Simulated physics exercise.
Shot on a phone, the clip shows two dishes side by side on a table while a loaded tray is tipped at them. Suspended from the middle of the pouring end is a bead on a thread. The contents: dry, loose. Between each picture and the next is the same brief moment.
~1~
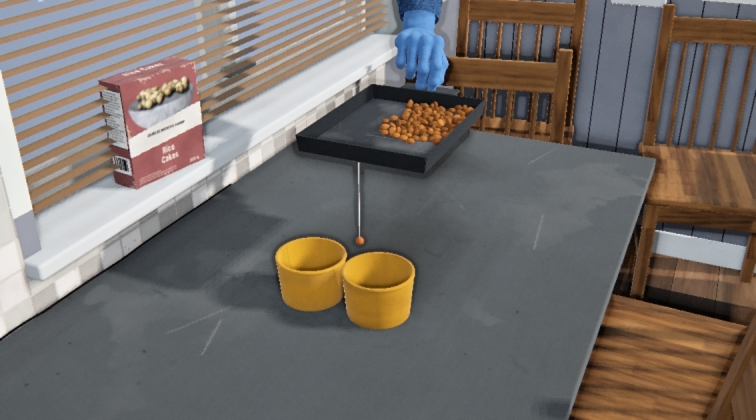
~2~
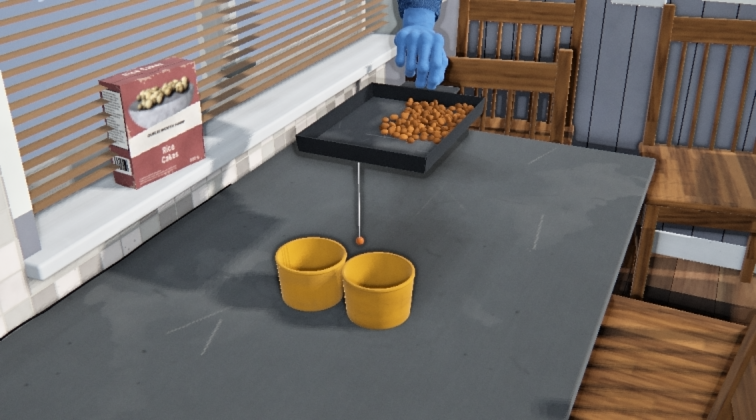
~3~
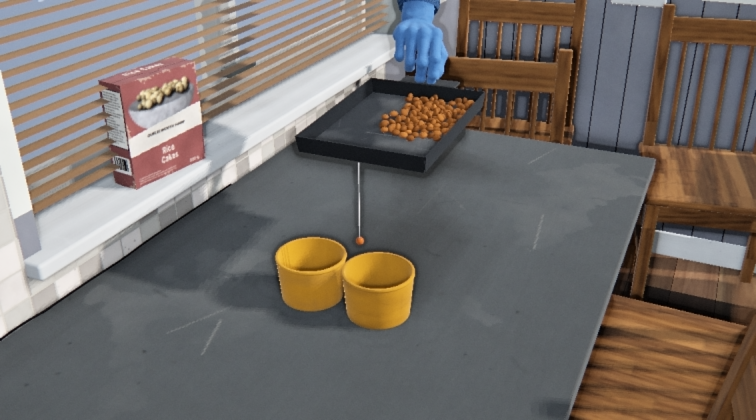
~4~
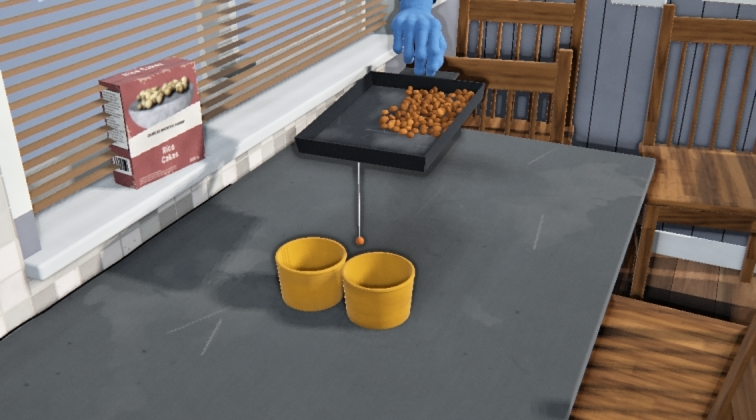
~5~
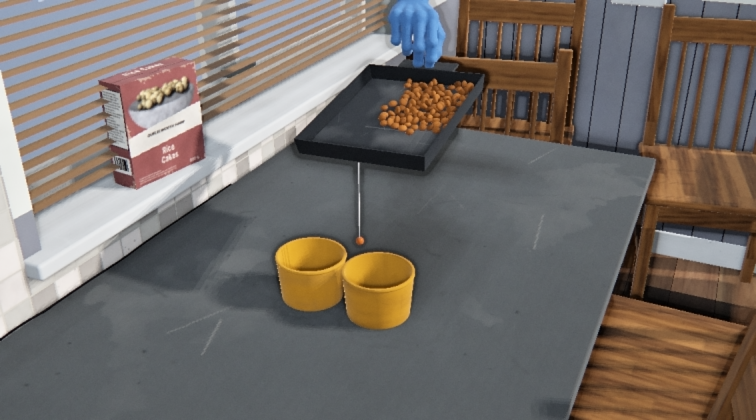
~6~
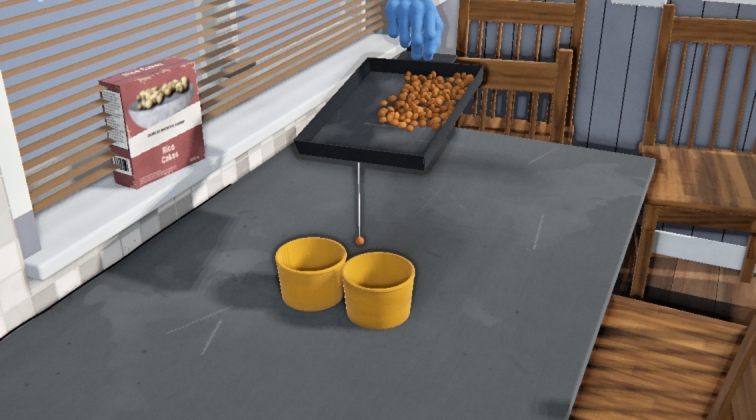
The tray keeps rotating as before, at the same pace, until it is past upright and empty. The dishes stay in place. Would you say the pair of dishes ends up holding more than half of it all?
I would say yes, more than half.
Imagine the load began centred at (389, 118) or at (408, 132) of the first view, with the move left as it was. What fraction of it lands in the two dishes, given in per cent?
Near 80 and 80 percent respectively.
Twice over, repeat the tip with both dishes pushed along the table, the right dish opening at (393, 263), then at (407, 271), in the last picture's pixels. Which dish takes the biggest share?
Result, try one: The left of the two; try two: The left of the two.
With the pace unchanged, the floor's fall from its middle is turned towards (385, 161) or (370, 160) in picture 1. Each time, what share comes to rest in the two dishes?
70 %, give or take, and then 70 %.
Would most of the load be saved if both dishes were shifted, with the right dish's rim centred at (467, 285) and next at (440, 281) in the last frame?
With the first shift the pair saves less than a half; with the second, less than a half.
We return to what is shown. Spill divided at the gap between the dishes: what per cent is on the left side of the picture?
90 per cent or thereabouts.
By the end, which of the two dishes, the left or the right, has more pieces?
That would be the leftward one.
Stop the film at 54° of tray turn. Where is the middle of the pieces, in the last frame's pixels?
The middle of the load sits near (353, 146).
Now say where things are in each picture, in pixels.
The first frame shows corners of the pouring end near (299, 134) and (425, 156), level; middle of the load near (429, 120), bits of cat kibble; left dish near (295, 287); right dish near (363, 305); bead on its thread near (360, 241).
The second frame shows corners of the pouring end near (298, 135) and (425, 156), level; middle of the load near (429, 119).
The third frame shows corners of the pouring end near (298, 135) and (424, 156), tipped barely, lowest at the left corner; middle of the load near (429, 115).
The fourth frame shows corners of the pouring end near (297, 137) and (424, 155), tipped a little, lowest at the left corner; middle of the load near (429, 109).
The fifth frame shows corners of the pouring end near (297, 138) and (423, 155), tipped a little, lowest at the left corner; middle of the load near (428, 103).
The sixth frame shows corners of the pouring end near (296, 139) and (422, 155), tipped a little, lowest at the left corner; middle of the load near (427, 98); left dish near (295, 287); right dish near (363, 305).
Shortly afterwards, tray tipped steeply; all but a few on the tray; only a few in the air.
Next, tray tipped right over; the bulk on the tray; a little in the left dish; a little outside both; only a few in the air.
Some moments later, tray tipped past a quarter turn; a little in the right dish; near two thirds in the left dish; near a quarter outside both; only a few in the air.
In the end, tray tipped past a quarter turn; a little in the right dish; near two thirds in the left dish; near a quarter outside both.
